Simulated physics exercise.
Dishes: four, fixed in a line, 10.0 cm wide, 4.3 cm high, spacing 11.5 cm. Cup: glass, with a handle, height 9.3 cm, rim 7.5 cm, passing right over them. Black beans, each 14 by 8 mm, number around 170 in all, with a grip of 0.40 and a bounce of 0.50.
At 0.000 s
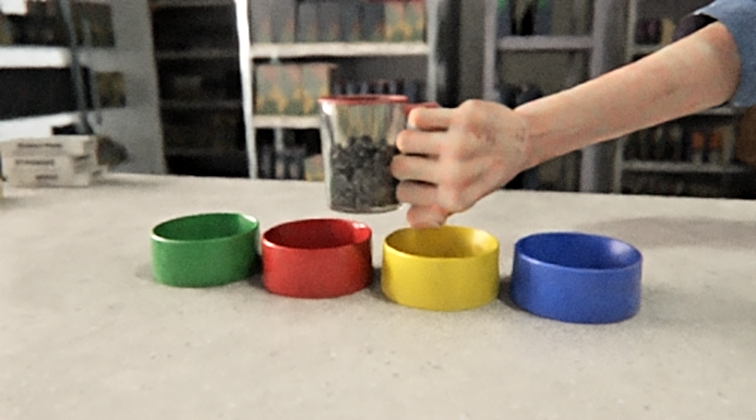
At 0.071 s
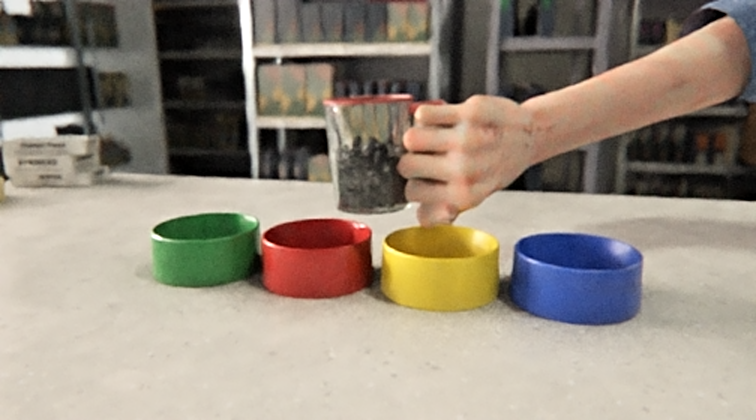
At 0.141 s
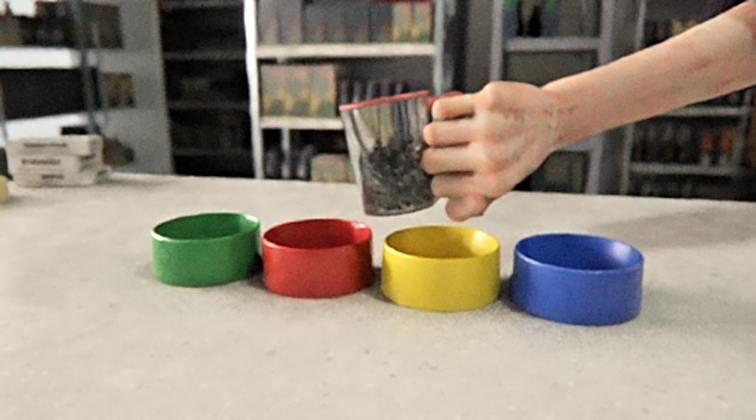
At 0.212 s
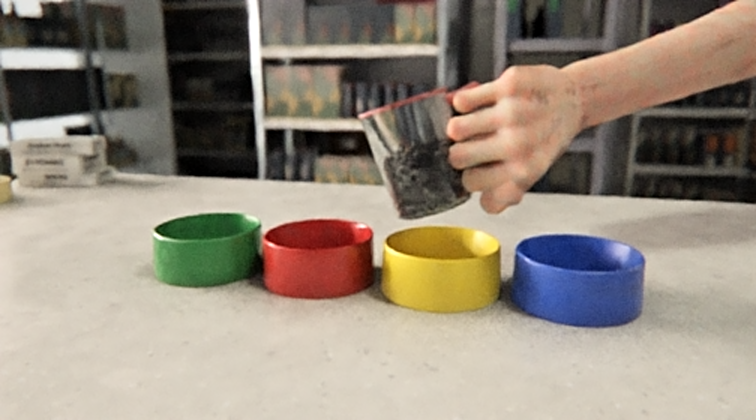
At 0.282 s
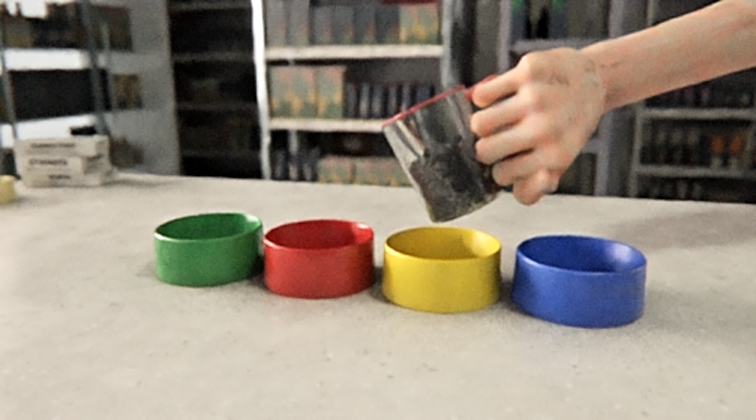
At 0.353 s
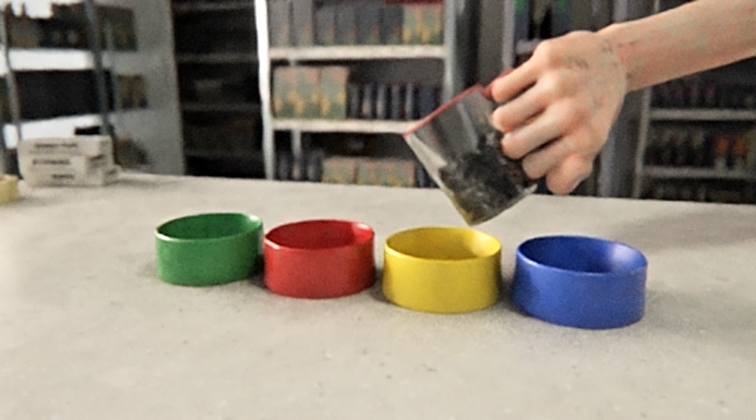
A pale speckled countertop in a storeroom, with blurred metal shelves of boxed goods behind it, is seen from the front and slightly above. Four round dishes stand in a row, green, red, yellow and blue from left to right, beneath a clear red-rimmed cup of black beans held by a hand. The hand moves the cup rightward, tilting it steadily leftward over the yellow dish, while the view barely shifts.
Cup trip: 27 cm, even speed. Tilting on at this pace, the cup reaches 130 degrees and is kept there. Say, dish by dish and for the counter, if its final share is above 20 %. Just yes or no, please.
In short: Red no, blue yes, green no, yellow no, counter yes.
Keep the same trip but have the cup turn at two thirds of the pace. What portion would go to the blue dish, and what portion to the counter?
Blue 80; counter 20.
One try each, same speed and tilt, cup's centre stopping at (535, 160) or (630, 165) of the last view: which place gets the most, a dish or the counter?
Most goes to: Yellow, then blue.
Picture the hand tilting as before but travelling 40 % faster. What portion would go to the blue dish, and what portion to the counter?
Blue: 70; counter: 30.
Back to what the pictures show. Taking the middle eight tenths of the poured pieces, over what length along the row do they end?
I'd put it near 10 cm.
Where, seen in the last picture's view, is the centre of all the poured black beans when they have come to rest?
Resting centre estimate: Around (594, 293).
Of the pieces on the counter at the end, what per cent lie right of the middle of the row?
The answer is some 100 per cent.
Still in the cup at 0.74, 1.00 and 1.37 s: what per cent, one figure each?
One after the other: 100, 100, 0 in a hundred.
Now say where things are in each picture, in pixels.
In the first frame, cup at (364, 153), tilt 0 degrees, lip at (322, 99), moved 0.0 cm; middle of the pieces at (360, 178); green dish at (206, 227); red dish at (318, 234); yellow dish at (441, 241); blue dish at (577, 250).
In the second frame, cup at (371, 153), tilt 2 degrees, lip at (327, 101), moved 0.7 cm; middle of the pieces at (369, 178).
In the third frame, cup at (393, 154), tilt 10 degrees, lip at (343, 107), moved 2.6 cm; middle of the pieces at (393, 180).
In the fourth frame, cup at (419, 155), tilt 18 degrees, lip at (363, 116), moved 4.8 cm; middle of the pieces at (422, 181).
In the fifth frame, cup at (445, 156), tilt 26 degrees, lip at (383, 126), moved 7.1 cm; middle of the pieces at (452, 182).
In the sixth frame, cup at (472, 158), tilt 35 degrees, lip at (406, 136), moved 9.3 cm; middle of the pieces at (483, 182); green dish at (210, 226); red dish at (320, 234); yellow dish at (442, 243); blue dish at (580, 254). The cup turns about 120 degrees a second and travels 32 cm a second.
After 0.74 s, tilt 80 degrees; cup holds 100 %.
After 1.00 s, tilt 111 degrees; cup holds 100 %.
Then, at 1.37 s, tilt 130 degrees; cup holds 0 %, blue 65 %.
At rest (2.3 s), red 0 %, blue 65 %, green 0 %, yellow 0 %, counter 35 %.
